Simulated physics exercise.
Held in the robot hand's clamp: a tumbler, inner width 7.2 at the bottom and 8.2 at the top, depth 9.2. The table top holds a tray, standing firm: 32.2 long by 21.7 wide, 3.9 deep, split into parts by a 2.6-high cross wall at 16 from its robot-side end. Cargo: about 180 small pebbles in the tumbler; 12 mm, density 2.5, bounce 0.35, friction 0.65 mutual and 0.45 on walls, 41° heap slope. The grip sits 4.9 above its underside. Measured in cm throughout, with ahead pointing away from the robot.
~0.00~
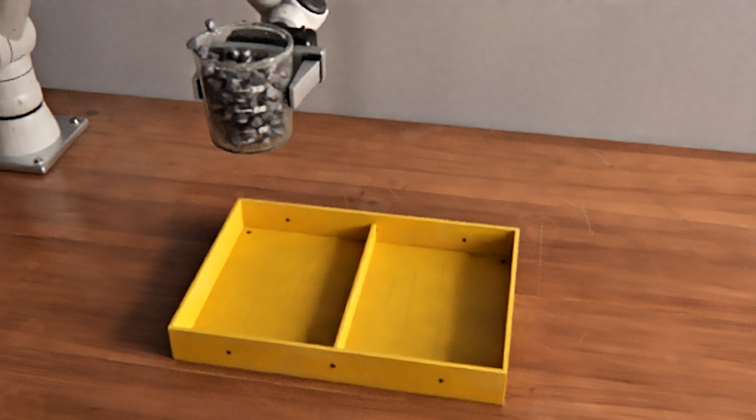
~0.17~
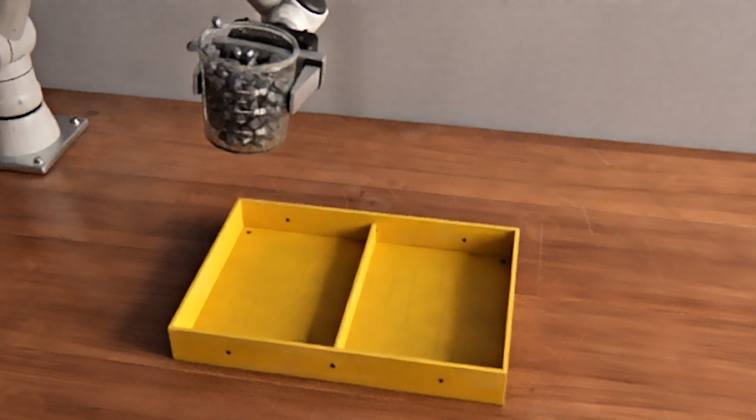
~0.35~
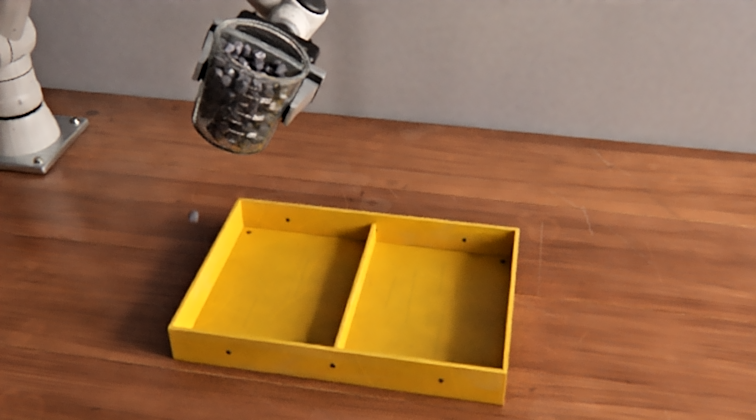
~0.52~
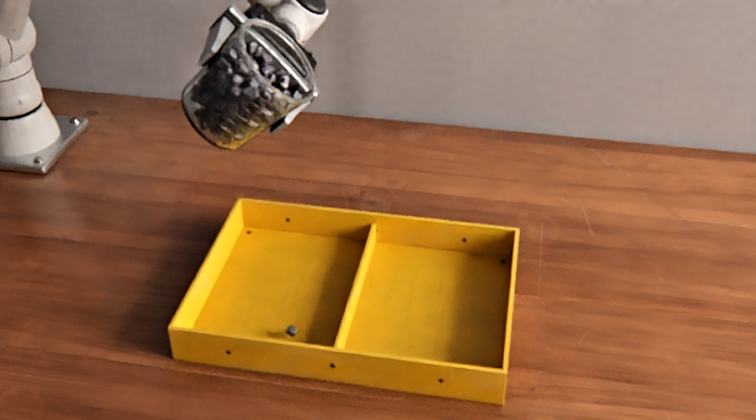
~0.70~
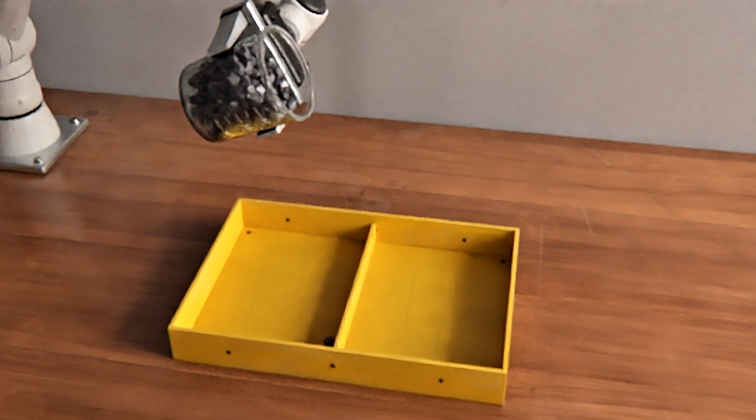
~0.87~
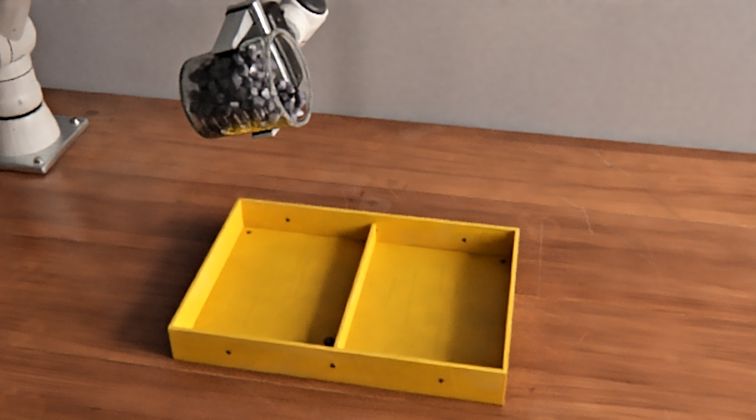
A clear tumbler packed with dark grey pebbles hangs in a robot hand's clamp at upper left, above a yellow two-part tray on a brown wooden table, before a plain grey wall. The view looks down from a fixed position, with the robot's white base at left. The hand tilts the tumbler steadily rightward onto its side, while one pebble drops into the tray's left part and shifts beside the divider.
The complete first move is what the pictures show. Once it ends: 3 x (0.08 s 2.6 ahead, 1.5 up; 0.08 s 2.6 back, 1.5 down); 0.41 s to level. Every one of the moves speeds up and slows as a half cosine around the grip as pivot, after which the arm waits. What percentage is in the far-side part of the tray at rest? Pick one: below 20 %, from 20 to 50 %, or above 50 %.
Above 50 %.
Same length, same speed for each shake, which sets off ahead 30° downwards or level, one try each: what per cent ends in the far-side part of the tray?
15 and 45 %.
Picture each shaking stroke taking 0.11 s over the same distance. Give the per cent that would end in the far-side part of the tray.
The share would be near 30 %.
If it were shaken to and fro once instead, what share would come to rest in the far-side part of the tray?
Approx. 40 per cent.
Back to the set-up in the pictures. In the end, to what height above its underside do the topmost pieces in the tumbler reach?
I'd put it at close to 5.5 centimetres.
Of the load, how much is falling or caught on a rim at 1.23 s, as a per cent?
It amounts to roughly 21 in a hundred.
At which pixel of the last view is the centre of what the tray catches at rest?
Centre estimate: Around (407, 306).
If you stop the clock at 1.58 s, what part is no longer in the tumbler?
Near 70 per cent.
After 1.23 s, tilted 71° forward, highest piece 26 above the table; 79 in the tumbler, 64 in the far-side part, 3 in the robot-side part, 39 in flight or on a rim.
After 1.58 s, tilted 28° forward, highest piece 28 above the table; 112 in the far-side part, 56 in the tumbler, 14 in the robot-side part, 2 on the table or floor, 1 in flight or on a rim.
After 1.96 s, level, highest piece 26 above the table; 112 in the far-side part, 56 in the tumbler, 15 in the robot-side part, 2 on the table or floor.
After 3.01 s, level, highest piece 26 above the table; 112 in the far-side part, 56 in the tumbler, 15 in the robot-side part, 2 on the table or floor.
In the end, 112 in the far-side part, 56 in the tumbler, 15 in the robot-side part, 2 on the table or floor. That is 61 % in the far-side part of the tray.
